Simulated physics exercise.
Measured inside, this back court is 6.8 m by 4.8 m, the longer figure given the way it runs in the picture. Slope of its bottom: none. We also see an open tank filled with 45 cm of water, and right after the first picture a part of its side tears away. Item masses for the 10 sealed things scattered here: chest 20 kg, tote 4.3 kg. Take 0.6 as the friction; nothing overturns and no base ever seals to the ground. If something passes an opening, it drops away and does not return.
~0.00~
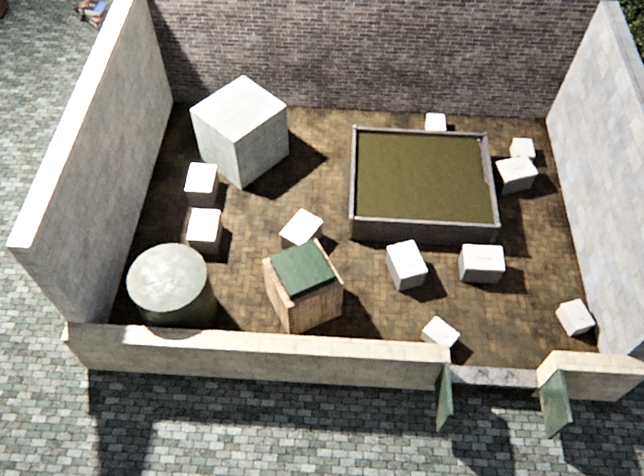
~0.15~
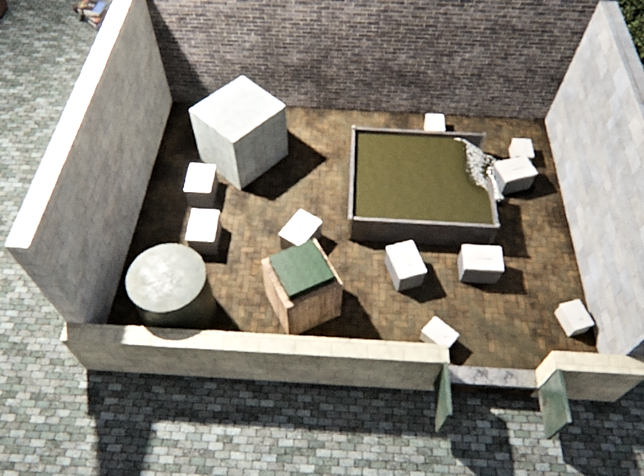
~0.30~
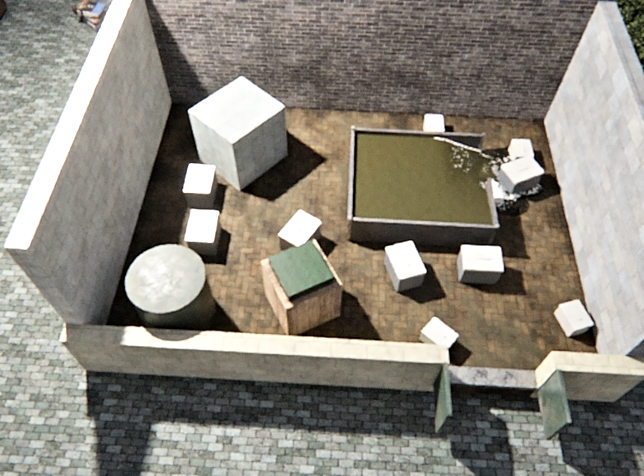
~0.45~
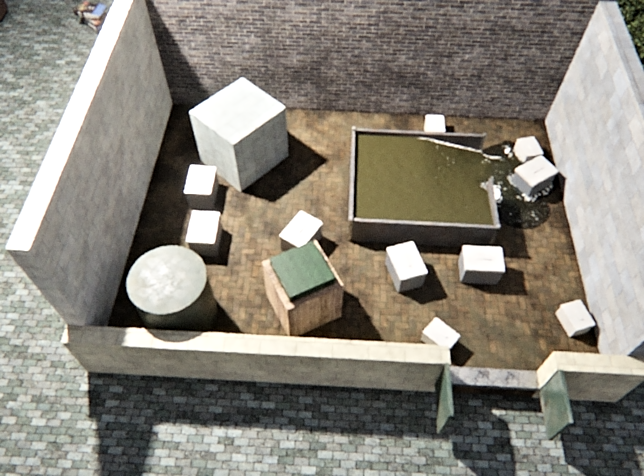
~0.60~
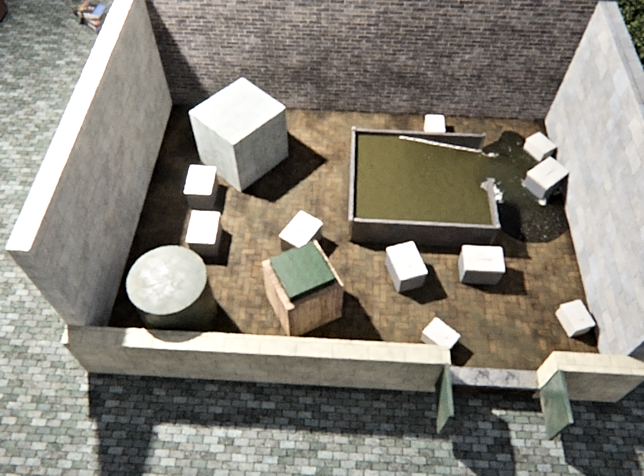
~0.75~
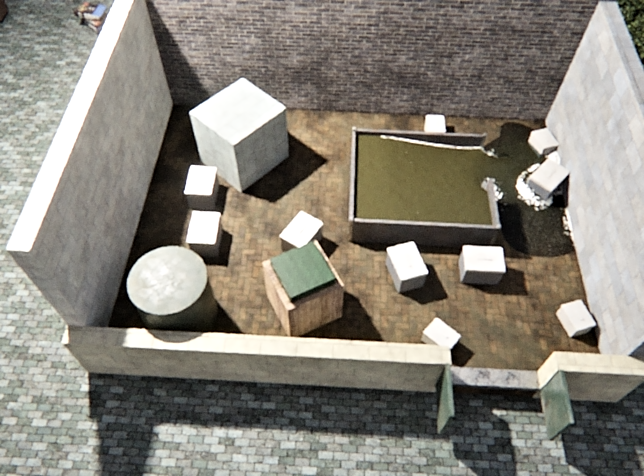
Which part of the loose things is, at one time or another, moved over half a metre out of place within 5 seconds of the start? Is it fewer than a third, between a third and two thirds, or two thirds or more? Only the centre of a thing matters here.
Between a third and two thirds.
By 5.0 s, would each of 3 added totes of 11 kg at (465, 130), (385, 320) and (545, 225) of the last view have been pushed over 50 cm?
In order: Beyond it, within it, beyond it.
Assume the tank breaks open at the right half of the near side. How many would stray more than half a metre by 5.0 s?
The answer then is 3.
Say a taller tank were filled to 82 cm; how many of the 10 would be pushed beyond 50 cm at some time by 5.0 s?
5.
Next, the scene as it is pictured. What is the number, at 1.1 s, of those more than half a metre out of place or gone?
By that time the total stands at 2.
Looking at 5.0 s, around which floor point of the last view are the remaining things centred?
(333, 231).
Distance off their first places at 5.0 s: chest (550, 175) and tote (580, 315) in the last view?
The first one 250 cm, the second one gone out.
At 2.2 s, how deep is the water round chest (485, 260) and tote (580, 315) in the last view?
First roughly 0 cm, second roughly 3 cm.
After 1.1 s 2 of 10 are over 50 cm from their spots; 1 afloat.
After 2.2 s 3 of 10 are over 50 cm from their spots; 1 afloat.
After 3.5 s 4 of 10 are over 50 cm from their spots; 2 afloat.
After 5.0 s 5 of 10 are over 50 cm from their spots, and 5 have been at some point; 2 afloat.
